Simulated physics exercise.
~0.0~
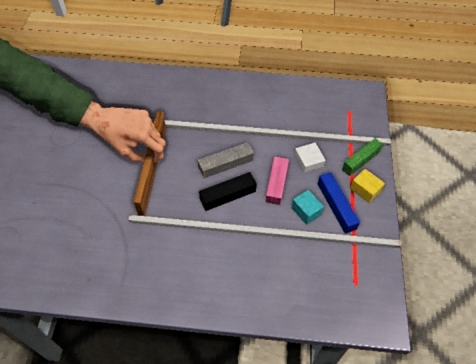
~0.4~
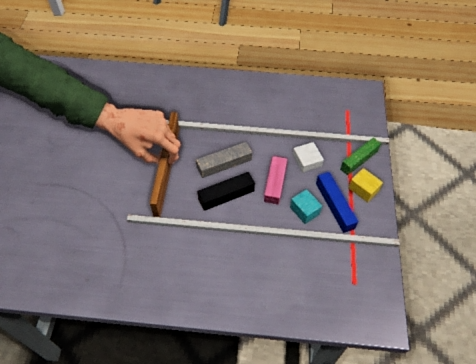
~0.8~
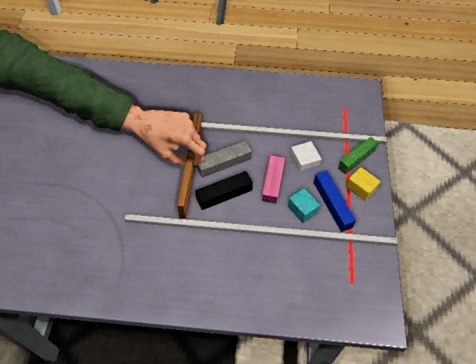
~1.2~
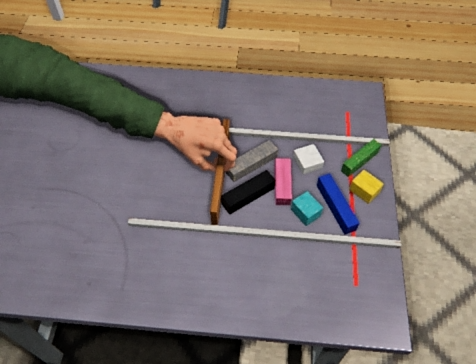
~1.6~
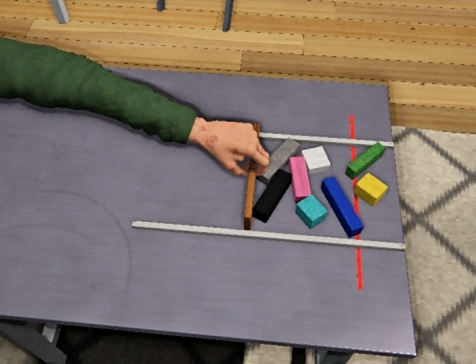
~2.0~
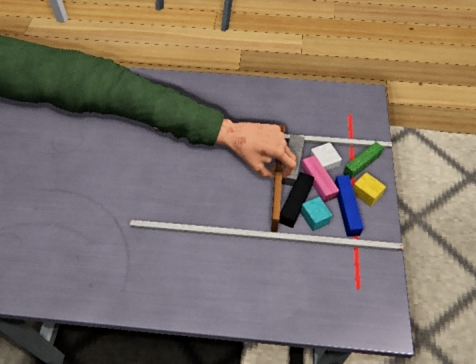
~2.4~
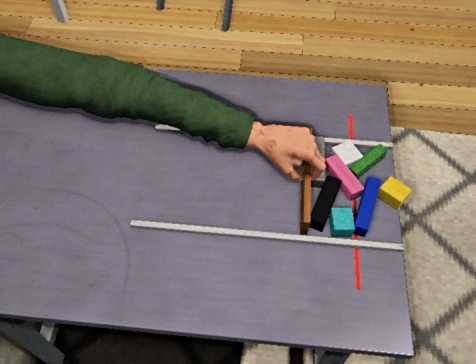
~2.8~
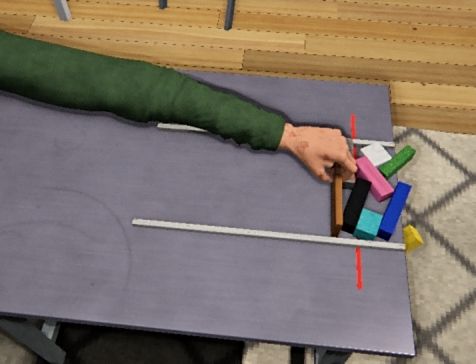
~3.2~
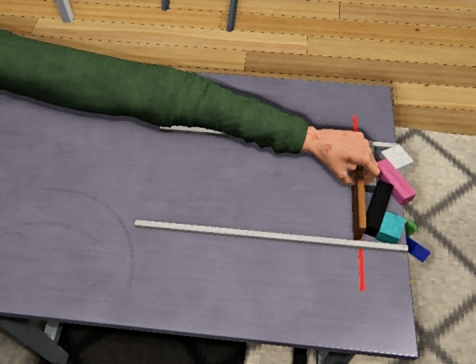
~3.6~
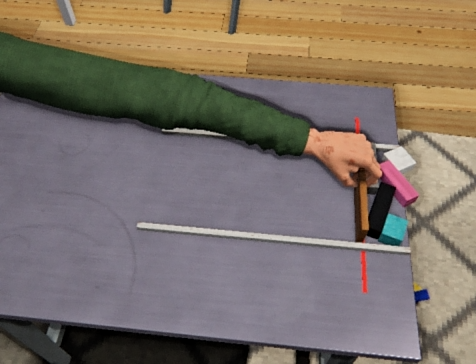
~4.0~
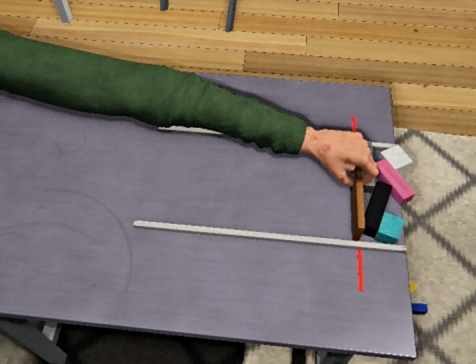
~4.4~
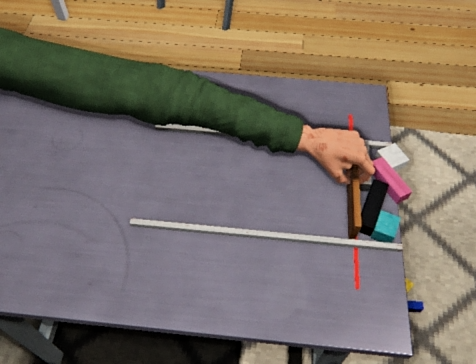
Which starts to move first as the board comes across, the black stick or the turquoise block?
The black stick starts to move first. The turquoise block stays where it is until the board has pushed farther to the right.
